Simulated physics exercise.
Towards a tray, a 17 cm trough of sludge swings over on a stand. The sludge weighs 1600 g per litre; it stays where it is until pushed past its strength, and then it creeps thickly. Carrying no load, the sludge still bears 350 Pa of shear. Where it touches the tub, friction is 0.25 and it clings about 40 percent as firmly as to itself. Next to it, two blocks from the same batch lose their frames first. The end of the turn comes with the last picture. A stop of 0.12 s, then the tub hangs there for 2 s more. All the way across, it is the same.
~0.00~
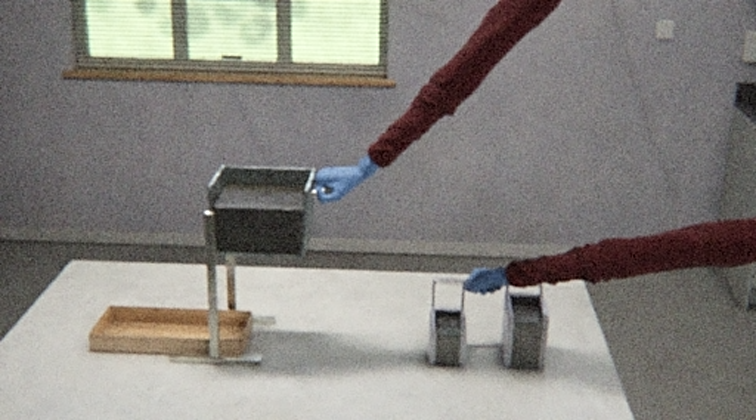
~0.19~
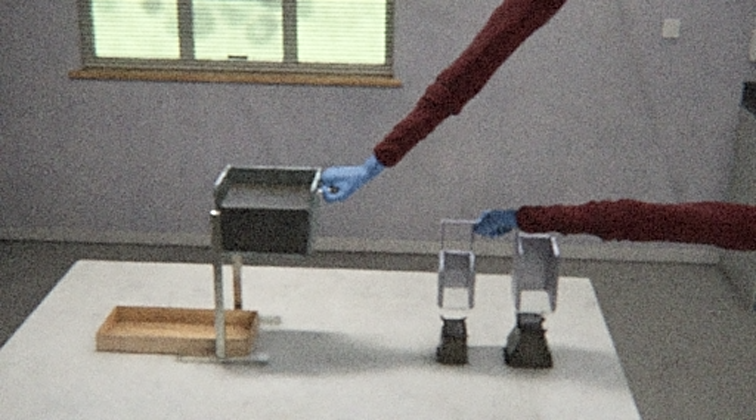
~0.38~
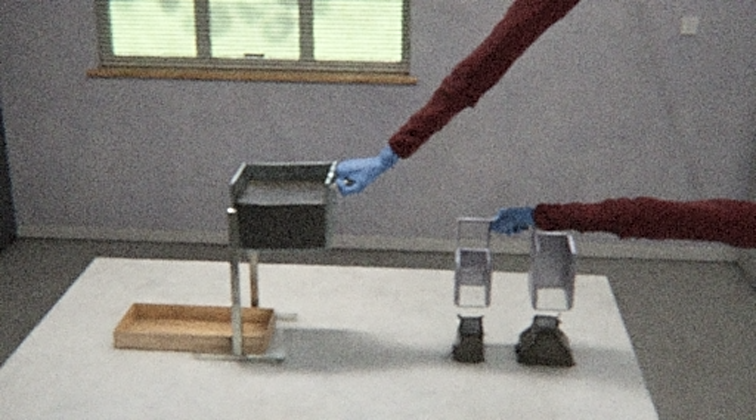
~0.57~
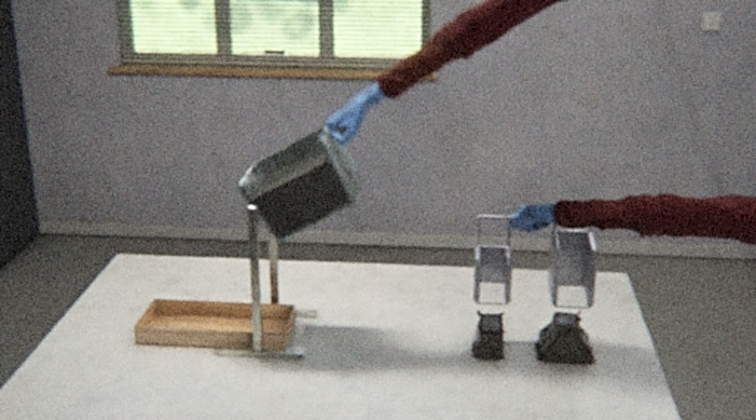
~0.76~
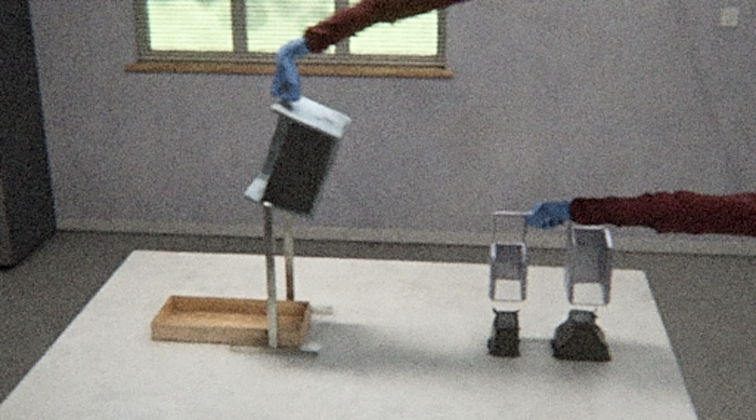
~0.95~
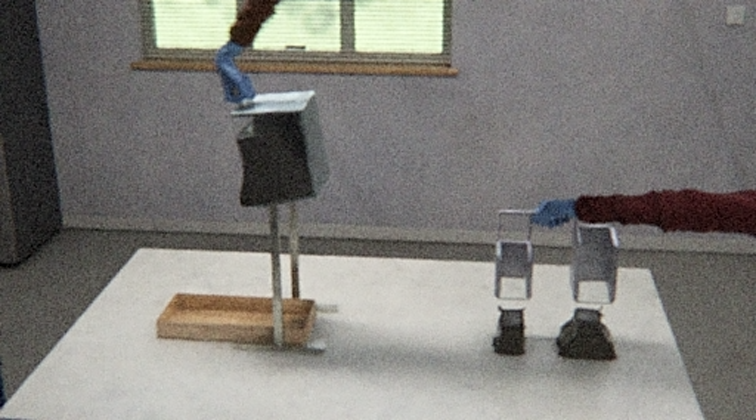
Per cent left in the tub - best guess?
Best guess: 0 %.
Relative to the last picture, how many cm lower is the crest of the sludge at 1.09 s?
Around 11 cm below its level in the last picture.
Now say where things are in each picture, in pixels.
The first frame shows handle-side rim at (304, 192), tilt 0 degrees; top of the sludge at (220, 206); blocks stand 8.5 cm, 13 cm (left to right).
The second frame shows handle-side rim at (310, 192), tilt 0 degrees; top of the sludge at (226, 206); blocks stand 8.2 cm, 11 cm (left to right).
The third frame shows handle-side rim at (325, 185), tilt 3 degrees; top of the sludge at (320, 203); blocks stand 8.1 cm, 9.2 cm (left to right).
The fourth frame shows handle-side rim at (319, 143), tilt 31 degrees; top of the sludge at (325, 162); blocks stand 8.1 cm, 9.2 cm (left to right).
The fifth frame shows handle-side rim at (271, 112), tilt 71 degrees; top of the sludge at (290, 123); blocks stand 8.1 cm, 9.2 cm (left to right).
The sixth frame shows handle-side rim at (232, 118), tilt 99 degrees; top of the sludge at (276, 132); blocks stand 8.1 cm, 9.2 cm (left to right).
After 1.09 s, the tub is at 99 degrees and holds 41 %.
After 1.26 s, the tub is at 99 degrees and holds 24 %.
After 1.43 s, the tub is at 99 degrees and holds 13 %.
After 1.60 s, the tub is at 99 degrees and holds 0 %.
After 2.95 s, at the end, the tub is at 99 degrees and holds 0 %.
